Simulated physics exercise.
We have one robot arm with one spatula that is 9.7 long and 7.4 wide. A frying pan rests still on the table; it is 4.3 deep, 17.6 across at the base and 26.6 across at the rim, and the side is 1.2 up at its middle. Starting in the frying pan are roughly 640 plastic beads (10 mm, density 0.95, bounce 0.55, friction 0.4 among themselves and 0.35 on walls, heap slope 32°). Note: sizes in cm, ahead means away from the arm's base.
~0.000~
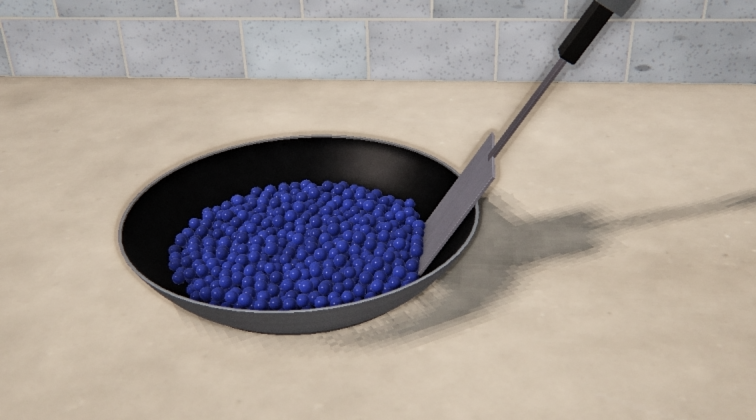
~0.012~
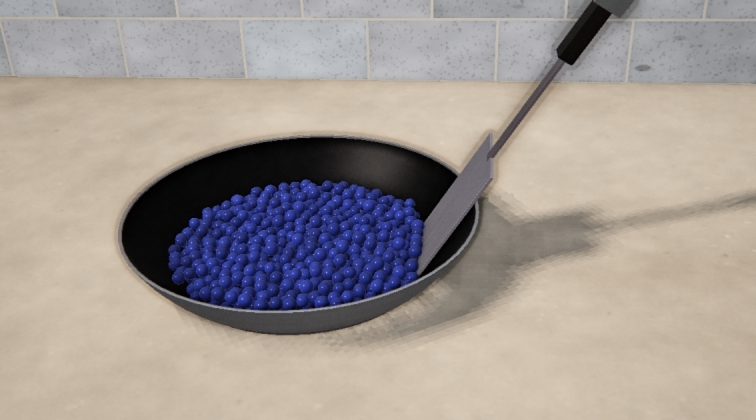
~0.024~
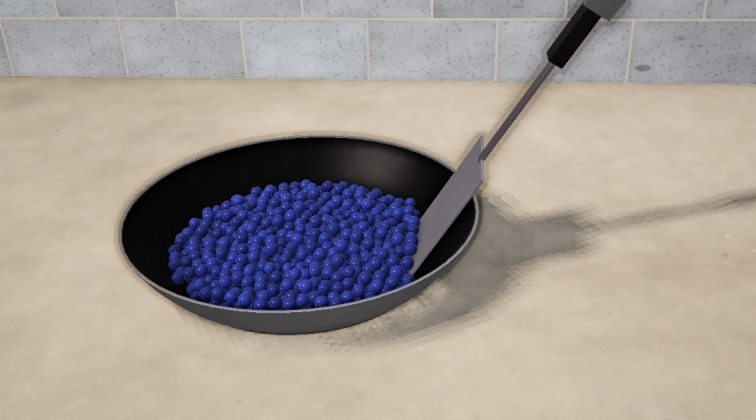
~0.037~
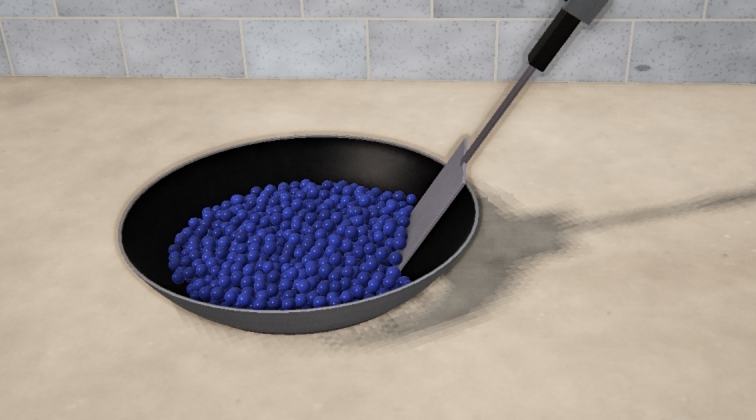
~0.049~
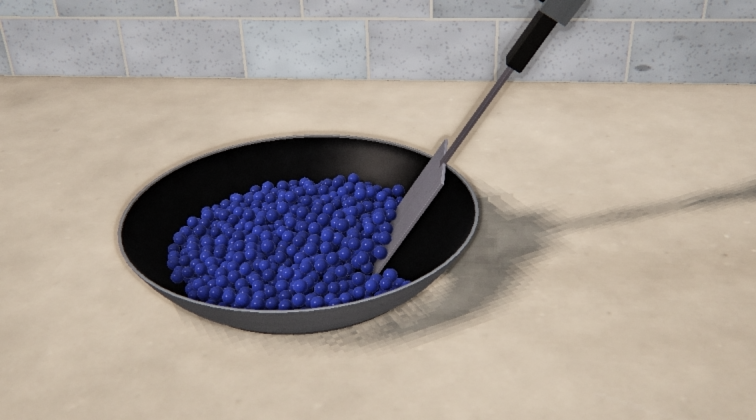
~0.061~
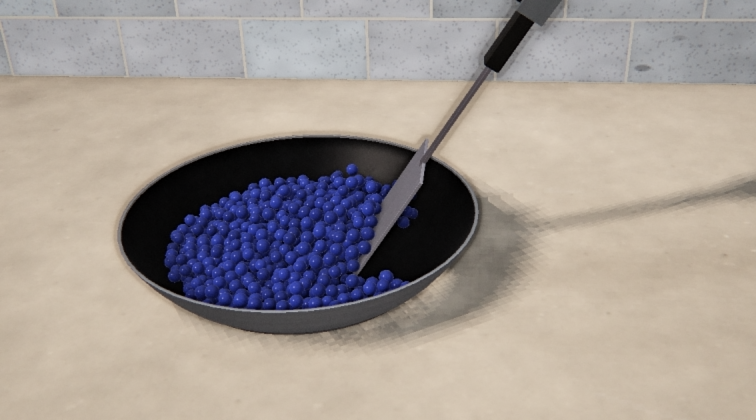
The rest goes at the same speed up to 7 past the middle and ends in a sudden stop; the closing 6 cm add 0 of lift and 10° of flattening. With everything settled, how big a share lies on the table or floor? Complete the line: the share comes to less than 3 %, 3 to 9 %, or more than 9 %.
The share comes to 3 to 9 %.
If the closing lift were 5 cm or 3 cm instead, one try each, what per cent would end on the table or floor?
First try about 15 %, second try about 15 %.
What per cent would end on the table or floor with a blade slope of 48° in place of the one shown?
That would leave close to 5 per cent on the table or floor.
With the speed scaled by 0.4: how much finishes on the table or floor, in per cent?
The share would be near 0 in a hundred.
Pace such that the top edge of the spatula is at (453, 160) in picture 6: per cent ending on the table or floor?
Expect some 0 per cent there.
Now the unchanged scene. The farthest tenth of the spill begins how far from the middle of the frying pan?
Roughly 35 cm.
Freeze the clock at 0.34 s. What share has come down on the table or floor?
Share at that moment: Roughly 4 %.
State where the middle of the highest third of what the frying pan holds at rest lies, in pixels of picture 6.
Pixel position: Approx. (194, 218).
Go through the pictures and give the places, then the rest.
In the first picture, spatula top edge at (494, 154), sloping 58°; upper third of the load around (307, 236), from x 175 to 420, top at y 185; 635 in the frying pan.
In the second picture, spatula top edge at (492, 154), sloping 58°; upper third of the load around (307, 236), from x 175 to 420, top at y 185.
In the third picture, spatula top edge at (483, 157), sloping 58°; upper third of the load around (312, 236), from x 175 to 415, top at y 185.
In the fourth picture, spatula top edge at (465, 159), sloping 58°; upper third of the load around (321, 230), from x 175 to 415, top at y 185.
In the fifth picture, spatula top edge at (445, 160), sloping 58°; upper third of the load around (319, 228), from x 175 to 415, top at y 180.
In the sixth picture, spatula top edge at (425, 160), sloping 58°; upper third of the load around (315, 223), from x 170 to 415, top at y 170; 635 in the frying pan.
After 0.09 s, sloping 58°, highest piece 6 above the table; 635 in the frying pan.
After 0.12 s, sloping 55°, highest piece 7 above the table; 635 in the frying pan.
After 0.34 s, sloping 48°, highest piece 5 above the table; 602 in the frying pan, 31 on the table or floor, 2 on the blade or in flight.
After 1.39 s, sloping 48°, highest piece 5 above the table; 601 in the frying pan, 34 on the table or floor.
At rest, 601 in the frying pan, 34 on the table or floor. That is 5 % on the table or floor.
